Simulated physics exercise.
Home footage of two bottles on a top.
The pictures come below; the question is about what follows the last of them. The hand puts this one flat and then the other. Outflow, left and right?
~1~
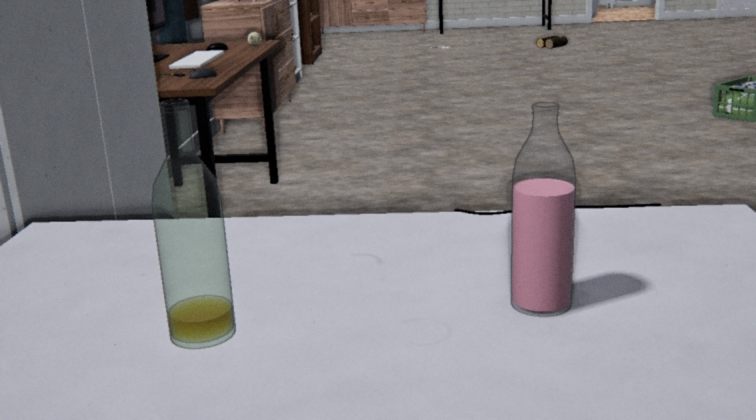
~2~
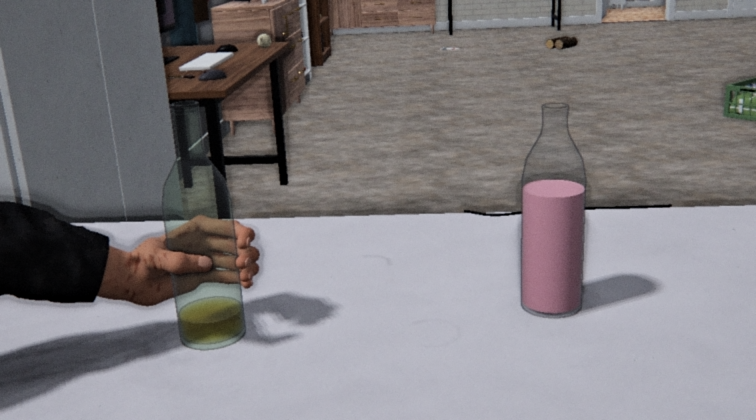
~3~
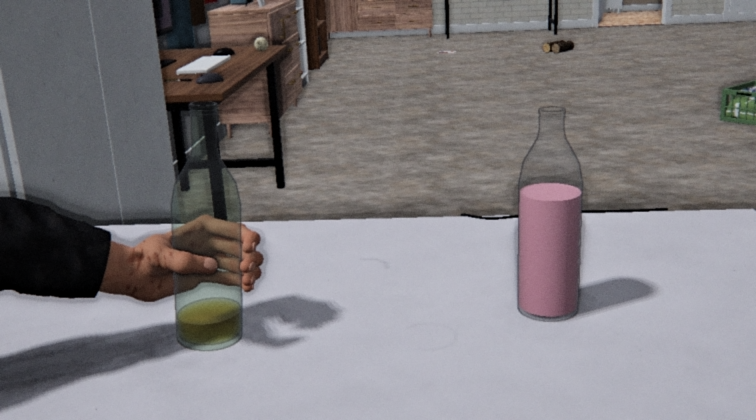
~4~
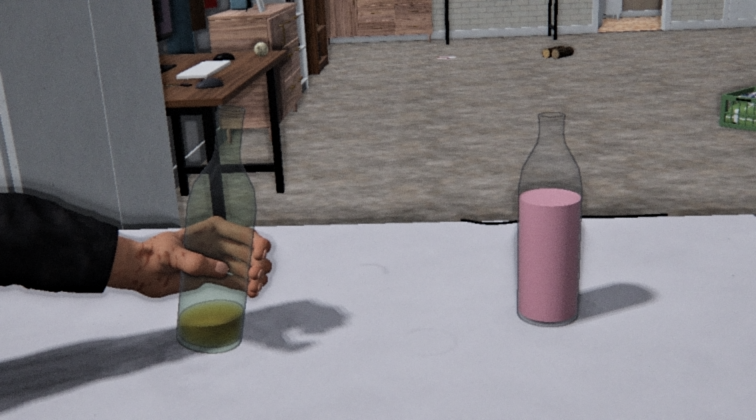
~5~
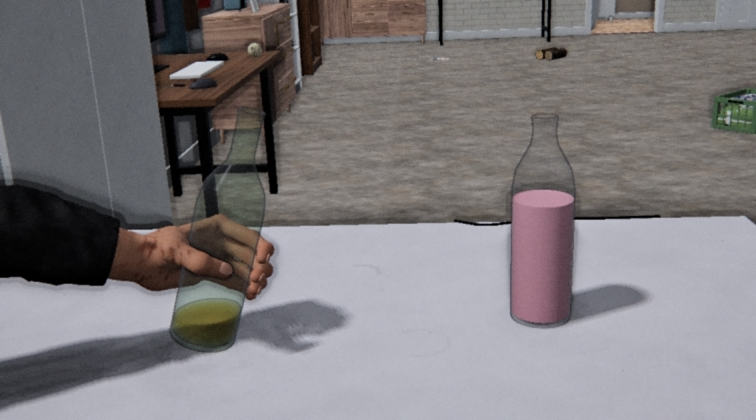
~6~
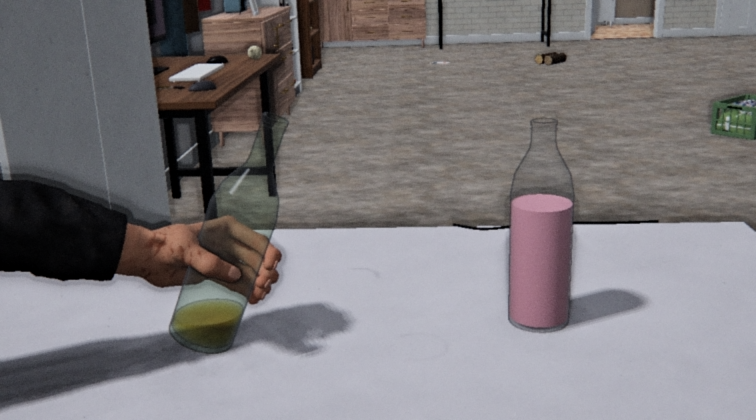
Outflow - left: None, right: Some.
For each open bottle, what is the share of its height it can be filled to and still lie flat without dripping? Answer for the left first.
About 24 and 24 per cent.
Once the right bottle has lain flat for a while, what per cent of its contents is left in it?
Something like 40 percent stays in.
Soon after, the left bottle is nearly down; left bottle, nothing comes out.
Later, the left bottle lies flat; left bottle, nothing comes out.
In the end, both lie flat; left bottle, nothing comes out; right bottle, it is running out of the neck.
